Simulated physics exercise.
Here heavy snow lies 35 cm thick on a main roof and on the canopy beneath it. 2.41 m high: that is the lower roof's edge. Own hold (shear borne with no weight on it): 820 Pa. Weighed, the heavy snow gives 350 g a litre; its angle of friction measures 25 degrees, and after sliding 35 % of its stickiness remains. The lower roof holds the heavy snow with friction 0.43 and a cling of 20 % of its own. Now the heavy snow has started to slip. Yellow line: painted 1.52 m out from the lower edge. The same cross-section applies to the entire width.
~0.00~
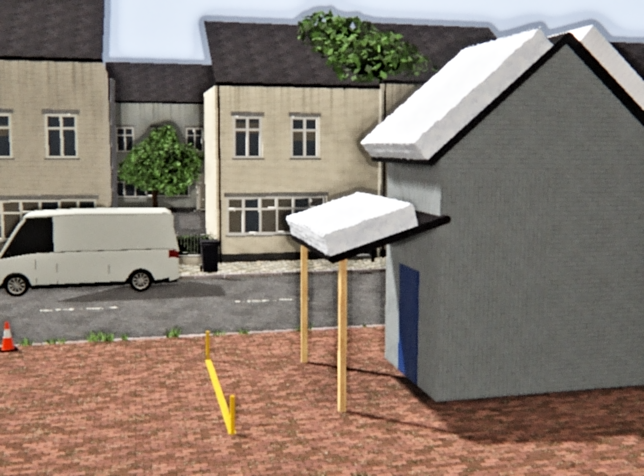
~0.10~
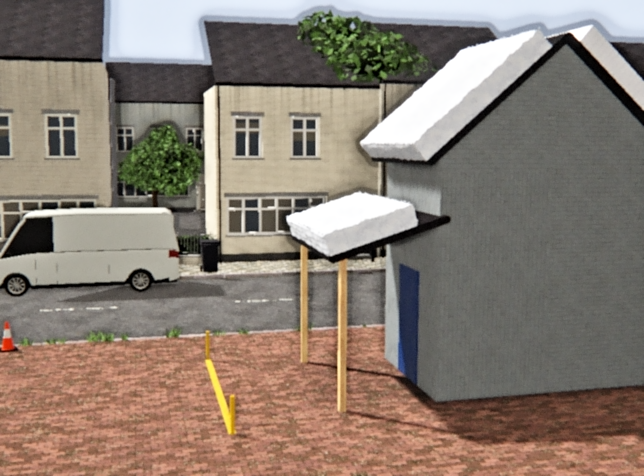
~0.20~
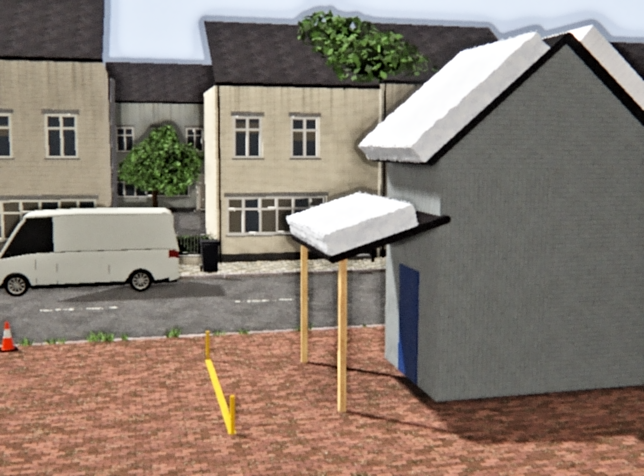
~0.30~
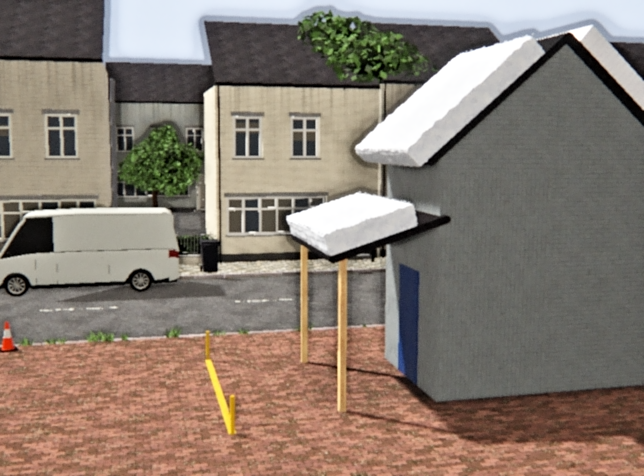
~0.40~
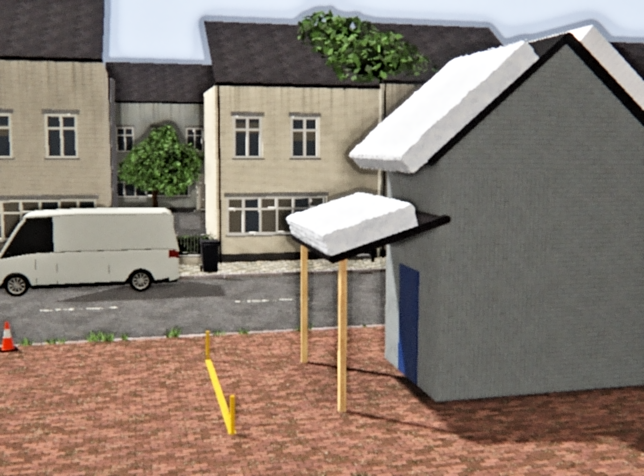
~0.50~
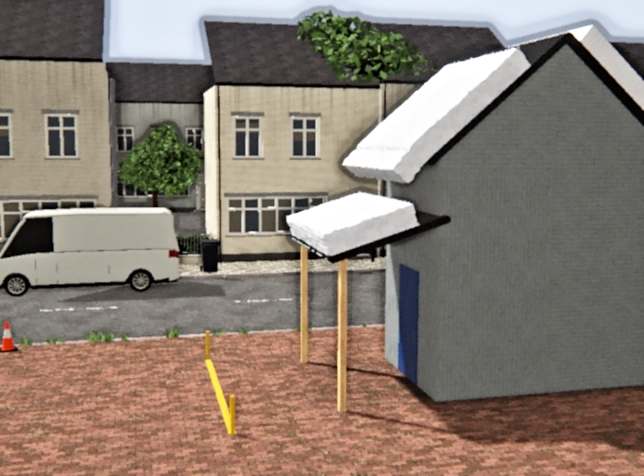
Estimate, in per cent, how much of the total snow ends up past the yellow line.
40 per cent.
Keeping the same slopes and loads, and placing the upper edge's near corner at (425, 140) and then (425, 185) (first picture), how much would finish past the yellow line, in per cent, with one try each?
In that order: 50 %, 30 %.
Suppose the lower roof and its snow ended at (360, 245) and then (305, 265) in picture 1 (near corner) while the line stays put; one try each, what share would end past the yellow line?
First 45 per cent, second 40 per cent.
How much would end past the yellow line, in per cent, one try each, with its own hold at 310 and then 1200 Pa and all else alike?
Going in order, it's 50 % and then 30 %.
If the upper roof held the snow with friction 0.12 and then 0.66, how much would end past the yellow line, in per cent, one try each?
It would be 50 % the first time and 14 % the second.
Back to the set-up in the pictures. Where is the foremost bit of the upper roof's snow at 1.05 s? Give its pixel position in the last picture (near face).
Look roughly at (330, 219).
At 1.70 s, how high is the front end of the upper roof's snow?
0.4 m, roughly.
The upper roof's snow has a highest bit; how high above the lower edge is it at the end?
Roughly 0.7 m.
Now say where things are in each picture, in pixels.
Foremost bit of the heavy snow at (427, 138), in the first frame.
Foremost bit of the heavy snow at (426, 138), its middle shifted 1.8 cm, in the second frame.
Foremost bit of the heavy snow at (423, 141), its middle shifted 7.3 cm, 3 % of it past the upper edge, in one piece, in the third frame.
Foremost bit of the heavy snow at (419, 145), its middle shifted 17 cm, 6 % of it past the upper edge, in one piece, in the fourth frame.
Foremost bit of the heavy snow at (412, 152), its middle shifted 30 cm, 12 % of it past the upper edge, in one piece, in the fifth frame.
Foremost bit of the heavy snow at (404, 162), its middle shifted 47 cm, 18 % of it past the upper edge, cracking, in the sixth frame.
After 1.05 s, none is below the lower edge and 0 % is past the line.
After 1.70 s, 41 % is below the lower edge and 4 % is past the line.
After 2.35 s, 73 % is below the lower edge and 39 % is past the line.
After 3.00 s, 80 % is below the lower edge and 40 % is past the line.
After 3.60 s, 80 % is below the lower edge and 40 % is past the line.
